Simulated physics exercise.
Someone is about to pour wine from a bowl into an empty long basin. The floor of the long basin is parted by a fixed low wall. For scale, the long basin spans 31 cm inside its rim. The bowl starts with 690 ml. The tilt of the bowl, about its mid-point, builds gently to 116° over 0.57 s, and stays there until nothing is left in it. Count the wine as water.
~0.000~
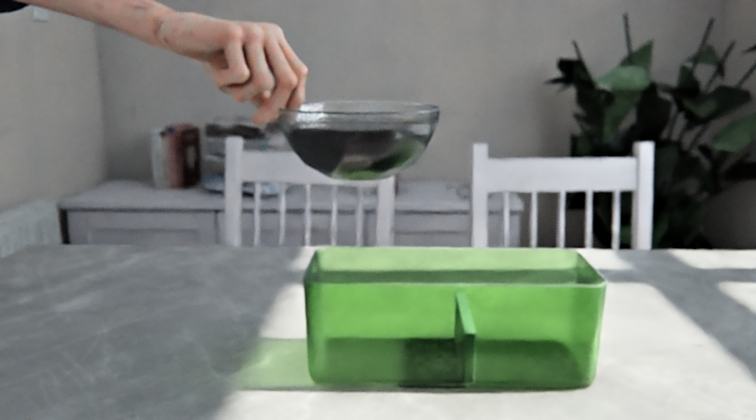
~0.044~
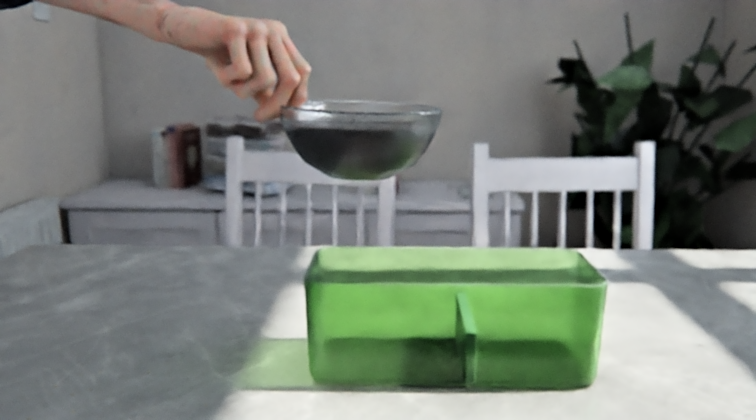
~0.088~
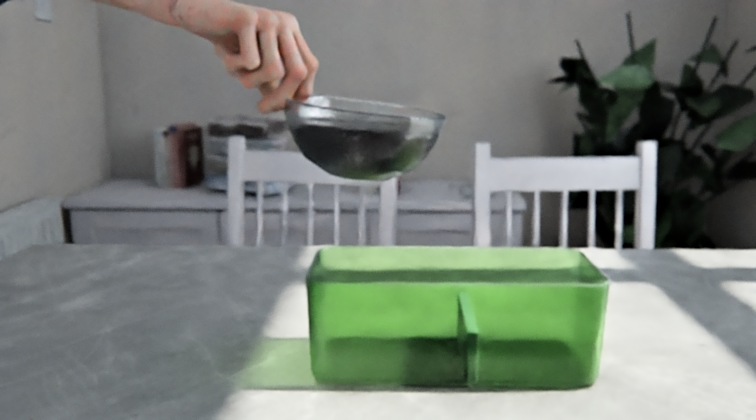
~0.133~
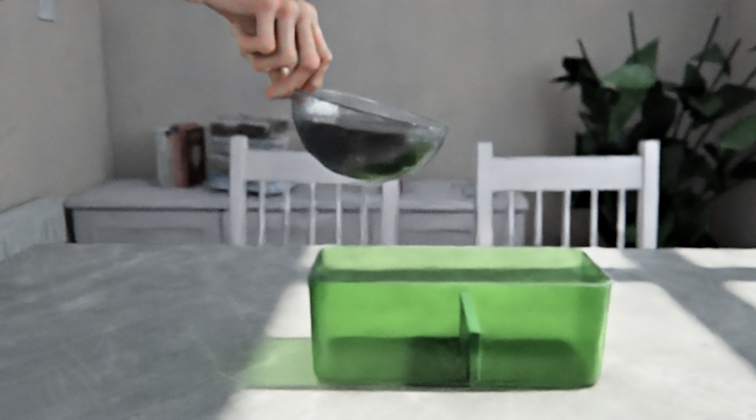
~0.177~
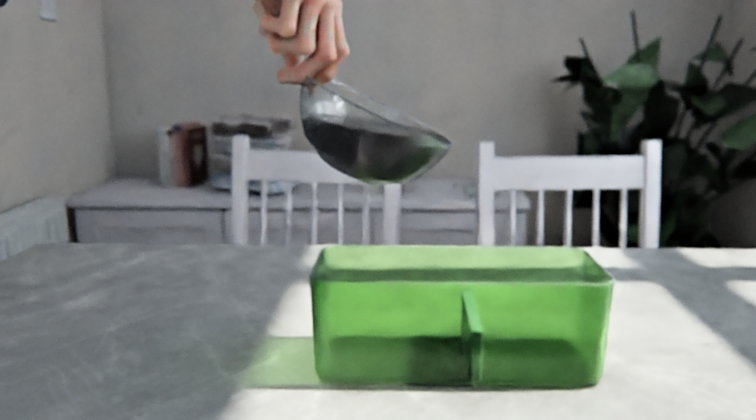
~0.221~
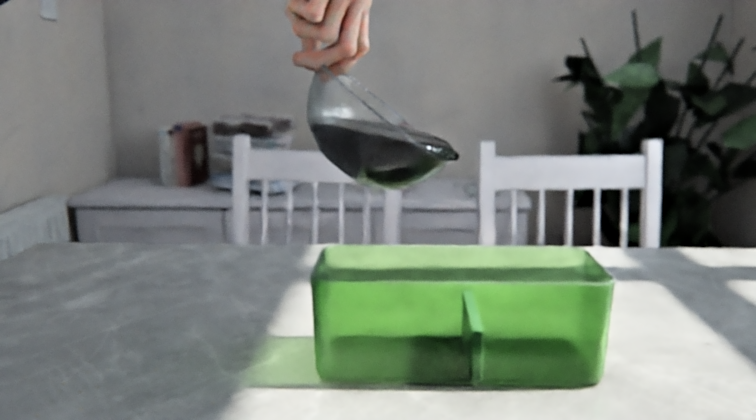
We see a hand holding a glass bowl of dark liquid above a green, see-through long basin on a table; the hand rises and moves right, tilting the bowl rightward until the liquid reaches its lower rim.
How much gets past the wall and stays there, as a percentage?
Roughly 45 per cent is past the wall.
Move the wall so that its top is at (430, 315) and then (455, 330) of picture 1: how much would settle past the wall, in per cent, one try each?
In turn about 75 and 50 per cent.
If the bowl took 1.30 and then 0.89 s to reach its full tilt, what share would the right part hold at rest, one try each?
In turn about 75 and 60 per cent.
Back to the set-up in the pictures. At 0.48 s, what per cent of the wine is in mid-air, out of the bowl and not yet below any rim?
About 24 per cent.
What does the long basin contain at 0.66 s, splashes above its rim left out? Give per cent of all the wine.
About 78 per cent.
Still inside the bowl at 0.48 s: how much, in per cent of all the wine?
Near 2 in a hundred.
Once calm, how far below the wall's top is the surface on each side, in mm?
Some 40 mm on the left and 36 mm on the right.
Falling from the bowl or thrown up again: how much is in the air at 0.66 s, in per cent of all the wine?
Near 20 in a hundred.
Then, 0.48 s in, the tilt is 108° and 2 per cent is still to pour, 27 is left of the wall and 48 right of it.
Then, 0.66 s in, the tilt is 116° and 0 per cent is still to pour, 42 is left of the wall and 35 right of it.
Then, 0.86 s in, the tilt is 116° and 0 per cent is still to pour, 44 is left of the wall and 45 right of it.
Then, 1.07 s in, the tilt is 116° and 0 per cent is still to pour, 46 is left of the wall and 45 right of it.
Finally, 46 per cent lies left of the wall, 45 right of it and 9 outside.
